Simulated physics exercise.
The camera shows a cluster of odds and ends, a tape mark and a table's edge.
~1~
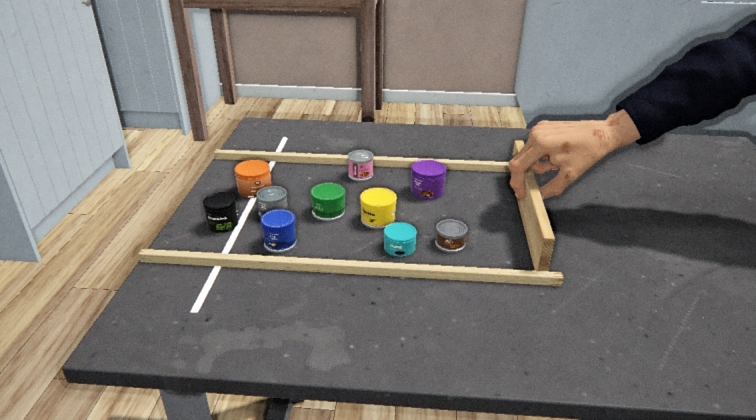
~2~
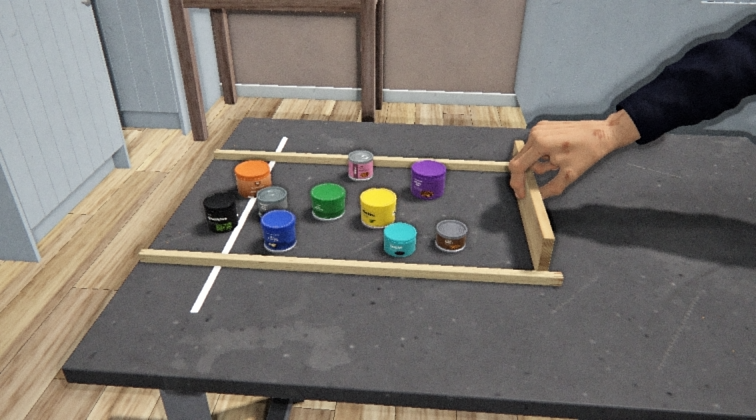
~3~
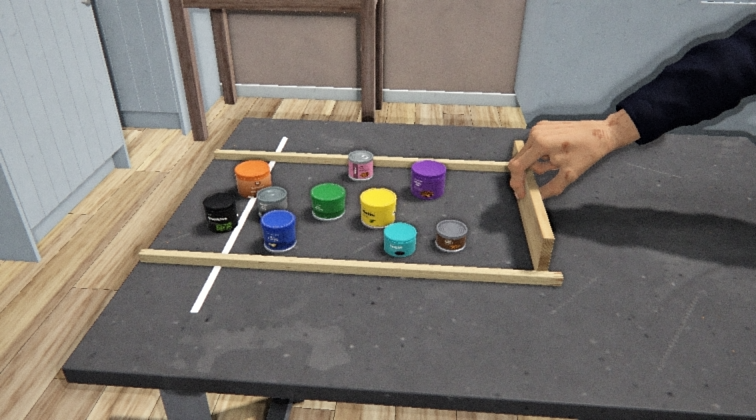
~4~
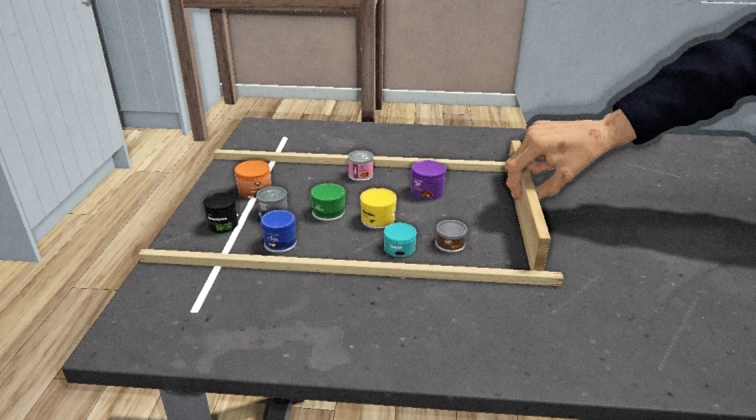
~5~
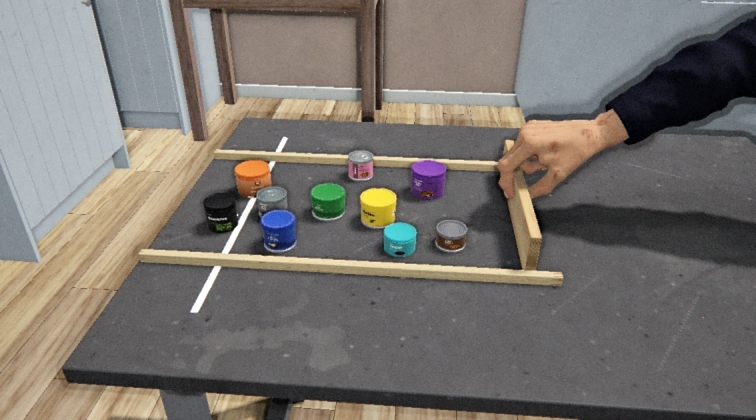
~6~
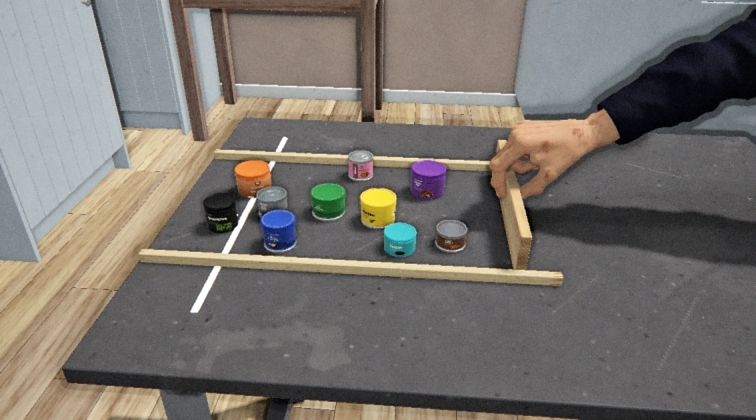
A hand slides a wooden board slightly left between two wooden rails, while colourful tubs and tins stay still near white tape.
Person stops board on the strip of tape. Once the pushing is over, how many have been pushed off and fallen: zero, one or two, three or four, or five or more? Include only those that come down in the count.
Pretty sure the pieces that leave the surface number zero this time.
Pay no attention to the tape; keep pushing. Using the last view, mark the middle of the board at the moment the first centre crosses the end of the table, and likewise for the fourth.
Roughly (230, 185) for the earlier crossing, roughly (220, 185) for the later one.
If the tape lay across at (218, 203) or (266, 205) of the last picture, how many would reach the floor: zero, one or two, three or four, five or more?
Counts by place: Three to four, then none.
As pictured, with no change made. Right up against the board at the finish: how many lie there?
6 are in contact with it.
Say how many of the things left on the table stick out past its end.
The total would be 0.
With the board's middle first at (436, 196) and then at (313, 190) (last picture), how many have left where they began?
So 3, and at the other place 8.
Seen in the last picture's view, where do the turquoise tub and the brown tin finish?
Positions - first (210, 243), then (221, 224).
Early on, none off yet; black tub at rest near (221, 213); orange tub at rest near (254, 179); grey tin at rest near (273, 204).
Finally, the number that fall off is zero.
